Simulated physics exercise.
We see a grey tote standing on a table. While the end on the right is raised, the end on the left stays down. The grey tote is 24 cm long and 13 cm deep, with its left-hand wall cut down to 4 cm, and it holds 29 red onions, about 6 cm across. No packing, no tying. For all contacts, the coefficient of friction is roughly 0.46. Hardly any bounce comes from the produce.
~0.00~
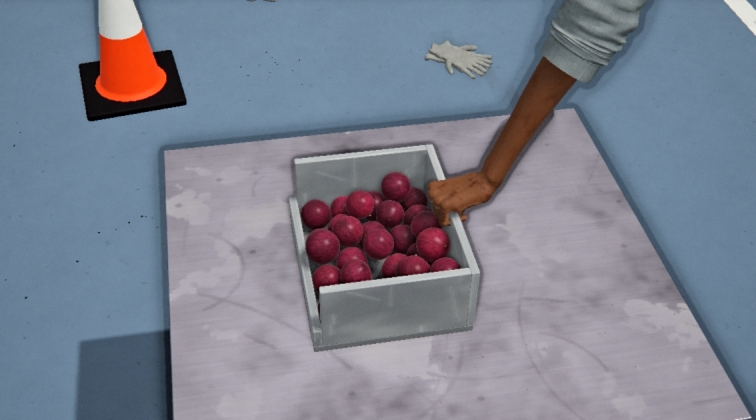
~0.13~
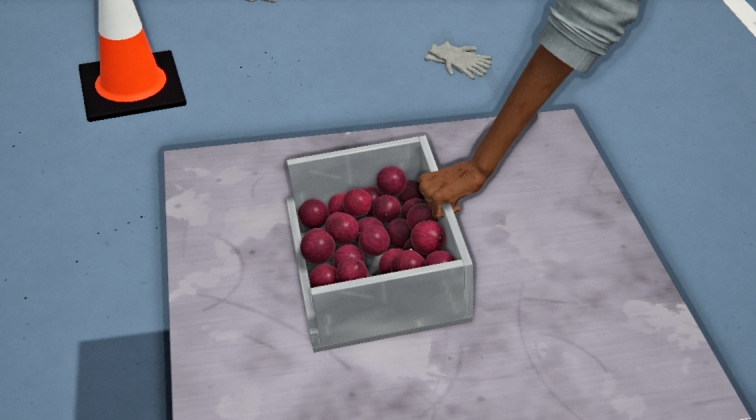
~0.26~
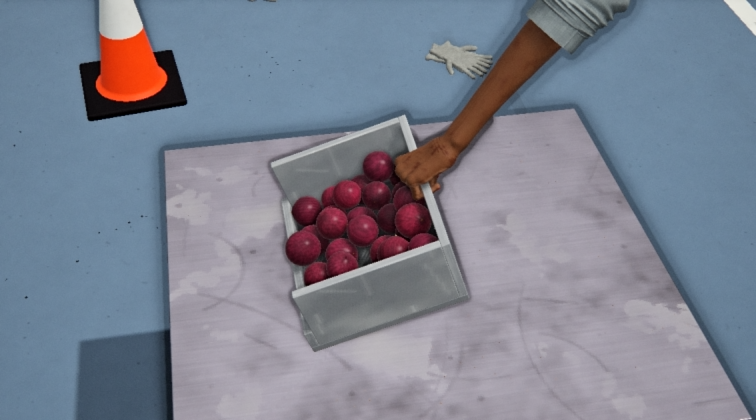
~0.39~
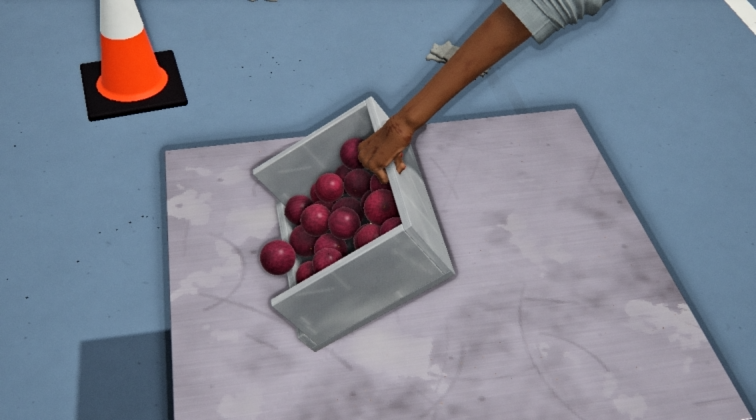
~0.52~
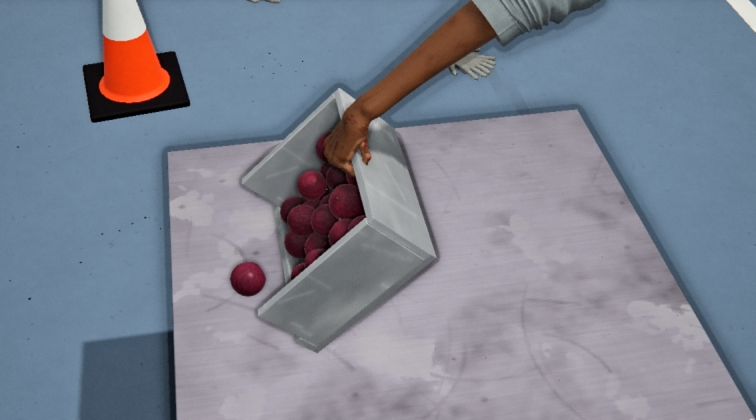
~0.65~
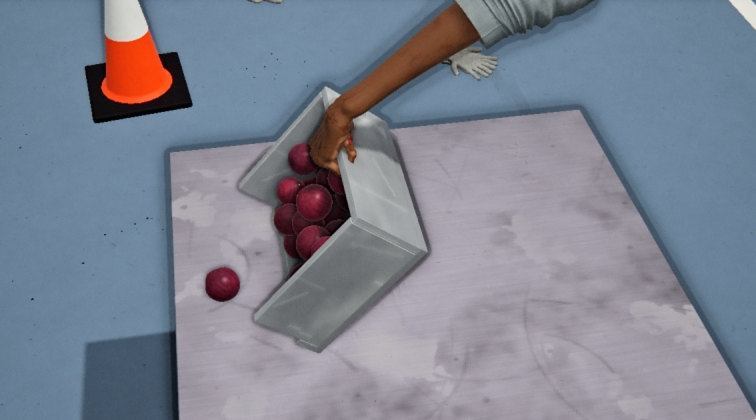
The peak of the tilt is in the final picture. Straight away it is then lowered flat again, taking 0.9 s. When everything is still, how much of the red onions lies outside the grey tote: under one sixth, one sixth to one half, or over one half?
One sixth to one half.
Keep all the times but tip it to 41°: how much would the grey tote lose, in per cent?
In that case grey tote 20 per cent.
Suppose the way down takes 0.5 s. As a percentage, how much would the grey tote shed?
That would cost the grey tote 40 per cent of its load.
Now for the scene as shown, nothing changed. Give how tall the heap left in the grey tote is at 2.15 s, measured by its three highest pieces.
That is close to 6 centimetres.
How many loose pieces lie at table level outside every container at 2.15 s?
Piece count: Roughly 4.
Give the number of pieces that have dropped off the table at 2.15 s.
That count sits near 5.
After 0.89 s, tilt 41°; 7 of 29 out of the grey tote.
After 1.19 s, tilt 18°; 9 of 29 out of the grey tote.
After 1.61 s, tilt 0°; 9 of 29 out of the grey tote.
When it is over (at 2.15 s), 9 of 29 out of the grey tote. Asked share, 9 of 29, 31 per cent.
